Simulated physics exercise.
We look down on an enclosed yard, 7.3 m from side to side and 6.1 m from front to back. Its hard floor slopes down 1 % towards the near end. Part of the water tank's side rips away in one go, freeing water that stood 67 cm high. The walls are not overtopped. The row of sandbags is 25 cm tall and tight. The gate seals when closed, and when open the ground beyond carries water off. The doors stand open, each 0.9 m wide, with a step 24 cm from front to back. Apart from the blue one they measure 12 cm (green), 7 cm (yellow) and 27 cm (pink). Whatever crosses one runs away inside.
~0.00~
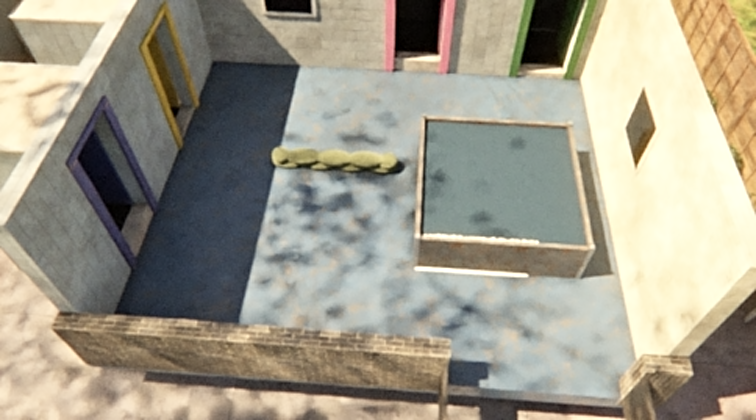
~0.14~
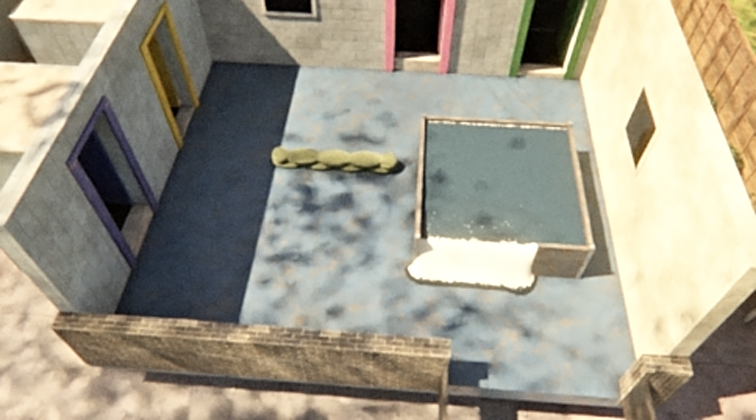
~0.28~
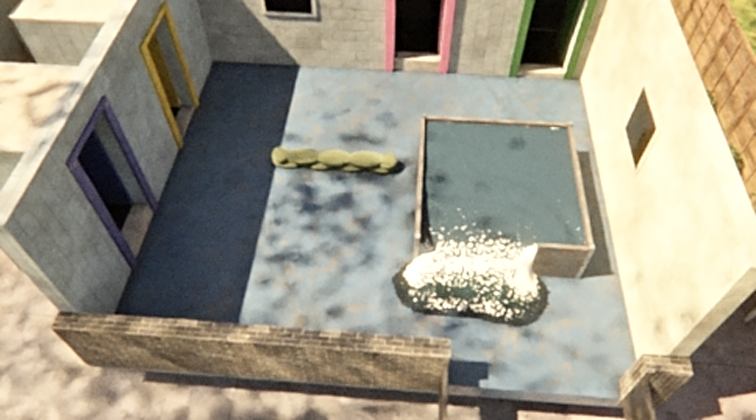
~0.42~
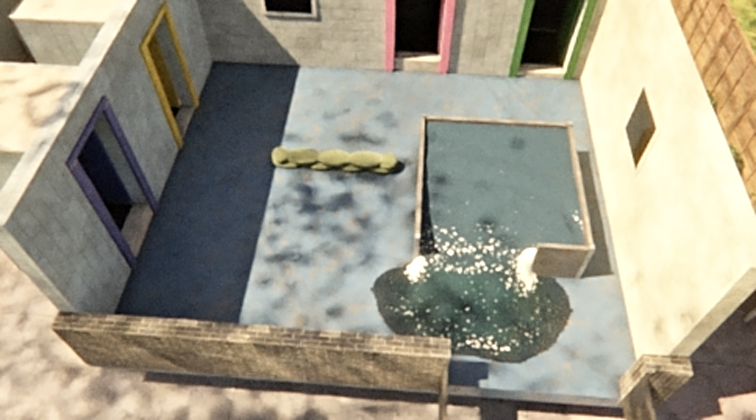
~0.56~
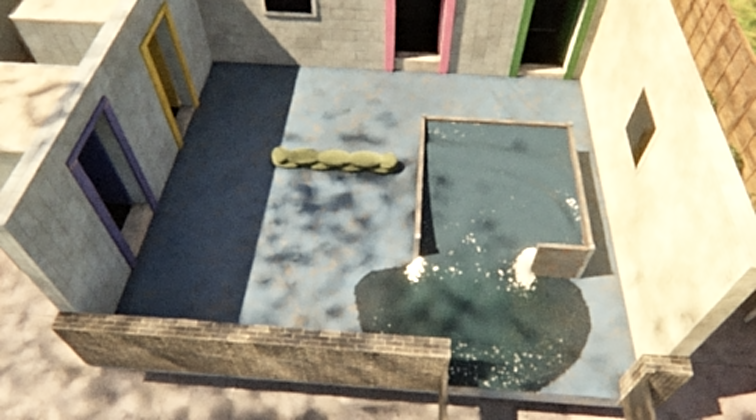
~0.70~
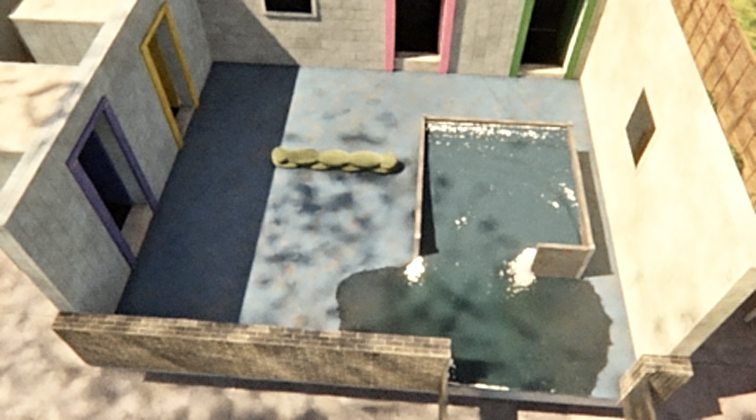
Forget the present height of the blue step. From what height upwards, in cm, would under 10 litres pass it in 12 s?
At least 14 cm or so.
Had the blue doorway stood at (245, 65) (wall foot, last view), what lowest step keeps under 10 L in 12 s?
Roughly 9.5 cm.
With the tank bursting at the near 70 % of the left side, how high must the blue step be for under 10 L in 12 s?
About 31 cm.
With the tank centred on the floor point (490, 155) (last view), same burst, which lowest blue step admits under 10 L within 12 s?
About 12.5 cm.
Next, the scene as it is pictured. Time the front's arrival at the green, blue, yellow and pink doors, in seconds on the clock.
Green 9.5 s, blue 2.8 s, yellow 3.6 s, pink 7.0 s.
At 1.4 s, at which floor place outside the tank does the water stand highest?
At about (430, 366).
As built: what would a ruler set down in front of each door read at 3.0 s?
Depths in cm: Green 0, blue 17, yellow 0, pink 0.
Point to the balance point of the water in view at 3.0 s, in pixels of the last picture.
Around (425, 250).
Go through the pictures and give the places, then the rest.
In the first picture, the water tank at (499, 180) is whole and still, 67 cm deep; the blue door at (122, 196) is dry.
In the second picture, the gap is at (474, 260), the front 0.3 m out at (523, 291); the back of the water tank holds 67 cm.
In the third picture, water pours out at (473, 261) and has run 0.8 m, to (504, 319); about 12 cm deep outside, 67 cm at the back.
In the fourth picture, the front is at a hidden place, 1.3 m from the gap at (473, 262); 2.9 m2 of floor is wet, 67 cm left at the back.
In the fifth picture, the gap is at (473, 262), the front 1.8 m out at a hidden place; the back of the water tank holds 66 cm.
In the sixth picture, water pours out at (473, 262) and has run 1.9 m, to a hidden place; about 8 cm deep outside, 58 cm at the back; the blue door at (122, 196), 5.1 m from the gap, is still 3.5 m from the nearest water.
After 1.4 s water covers 15 % of the floor, deepest (46 cm) near (430, 366); it has not reached the blue door.
After 3.0 s water covers 35 % of the floor, deepest (32 cm) near (431, 353); 17 cm at the blue door, 0 litres in over its 27 cm step.
After 12.0 s water covers 85 % of the floor, deepest (8 cm) near (404, 364); 5 cm at the blue door, 0 litres in over its 27 cm step.
At the blue door as built, the water arrived by 2.8 s and peaked near 18 cm at 3.4 s.
With a step of 13 cm, 15 litres would have come in within the 12 s; with 15 cm, 6 litres. So under 10 litres takes about 14 cm.
